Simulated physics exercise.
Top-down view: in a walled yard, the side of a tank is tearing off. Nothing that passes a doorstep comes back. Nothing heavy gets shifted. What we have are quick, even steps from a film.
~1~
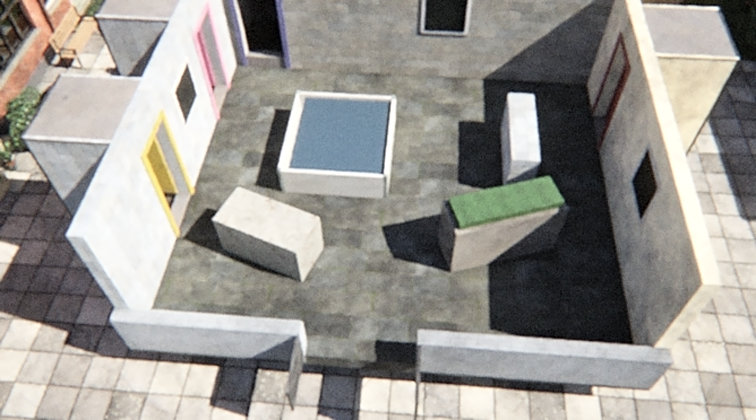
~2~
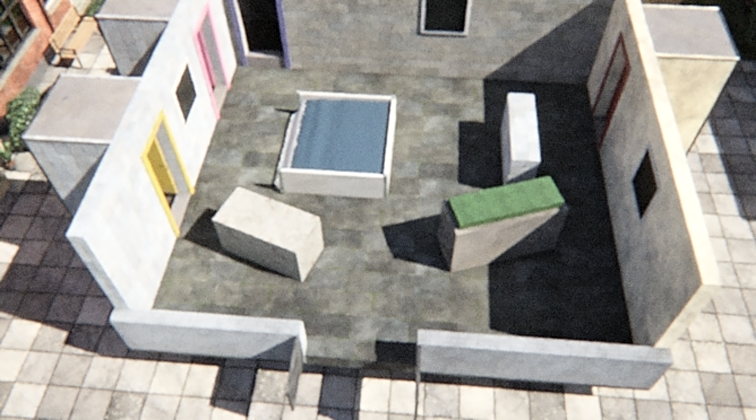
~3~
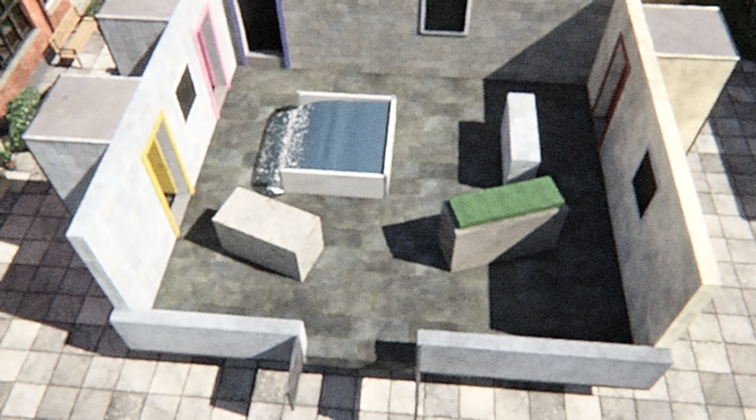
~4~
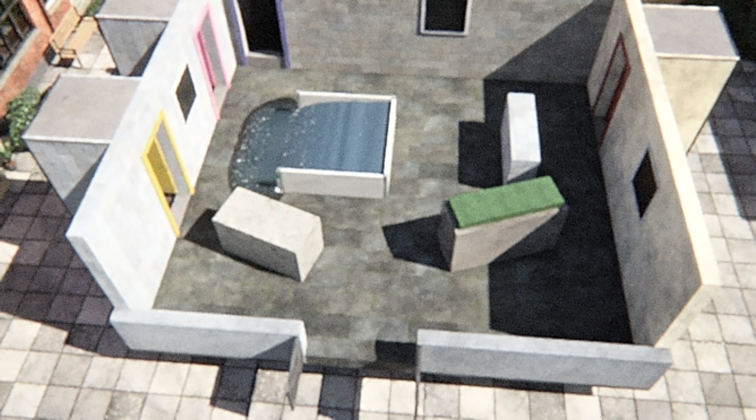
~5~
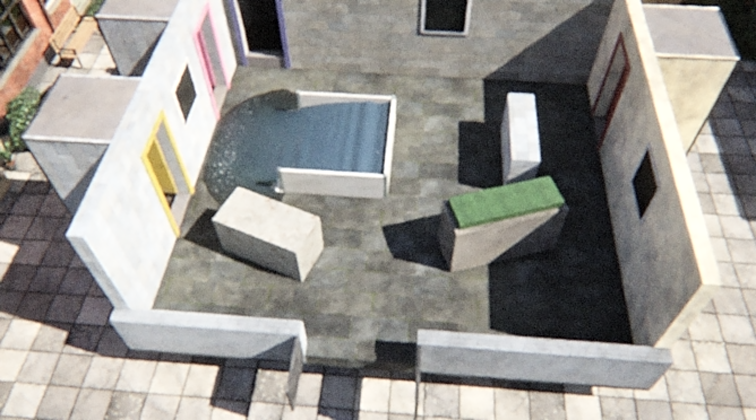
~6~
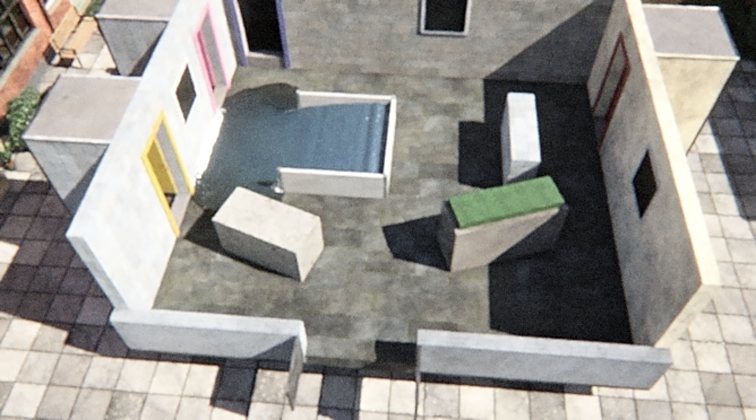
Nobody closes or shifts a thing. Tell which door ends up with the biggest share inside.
That would be the pink door.
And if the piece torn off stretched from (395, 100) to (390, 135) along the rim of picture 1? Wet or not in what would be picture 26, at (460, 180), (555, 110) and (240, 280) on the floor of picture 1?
The first spot is soaked through, the second soaked through, the third left untouched.
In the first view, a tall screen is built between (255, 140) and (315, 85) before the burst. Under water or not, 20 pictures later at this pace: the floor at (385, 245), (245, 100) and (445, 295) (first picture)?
Lab note - three points, in order: No flooding; flooding; no flooding.
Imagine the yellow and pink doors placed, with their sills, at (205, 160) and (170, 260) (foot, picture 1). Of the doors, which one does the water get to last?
It is the red one that gets it last.
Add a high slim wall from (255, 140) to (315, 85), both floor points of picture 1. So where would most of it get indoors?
Answer: The yellow-painted one.
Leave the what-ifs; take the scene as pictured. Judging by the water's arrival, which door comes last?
It's the door marked red.
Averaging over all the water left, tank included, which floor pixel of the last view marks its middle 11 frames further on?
The water centres close to (270, 152).
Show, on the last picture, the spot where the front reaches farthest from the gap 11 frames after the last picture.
About (145, 329).
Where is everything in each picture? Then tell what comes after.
The open tank at (340, 135) is whole and still, in the first frame.
Water pours out at (294, 145) and has run to a hidden place, in the second frame.
The front is at (287, 109), out from the gap at (294, 146), in the third frame.
The front is at (269, 104), out from the gap at (294, 147), in the fourth frame.
Water pours out at (294, 147) and has run to (258, 98), in the fifth frame.
The front is at (224, 102), out from the gap at (294, 147), in the sixth frame.
A moment on, water covers 15 % of the floor; yellow door a trickle in, pink door some in, blue door not reached, red door not reached.
Next, water covers 20 % of the floor; yellow door some in, pink door some in, blue door wet at the sill, nothing in, red door not reached.
Then, water covers 35 % of the floor; yellow door some in, pink door a lot in, blue door a trickle in, red door not reached.
Later, water covers 70 % of the floor; yellow door some in, pink door a lot in, blue door a trickle in, red door wet at the sill, nothing in.
In the end, water covers 95 % of the floor; yellow door some in, pink door a lot in, blue door a trickle in, red door some in; the pink door has let in the most.
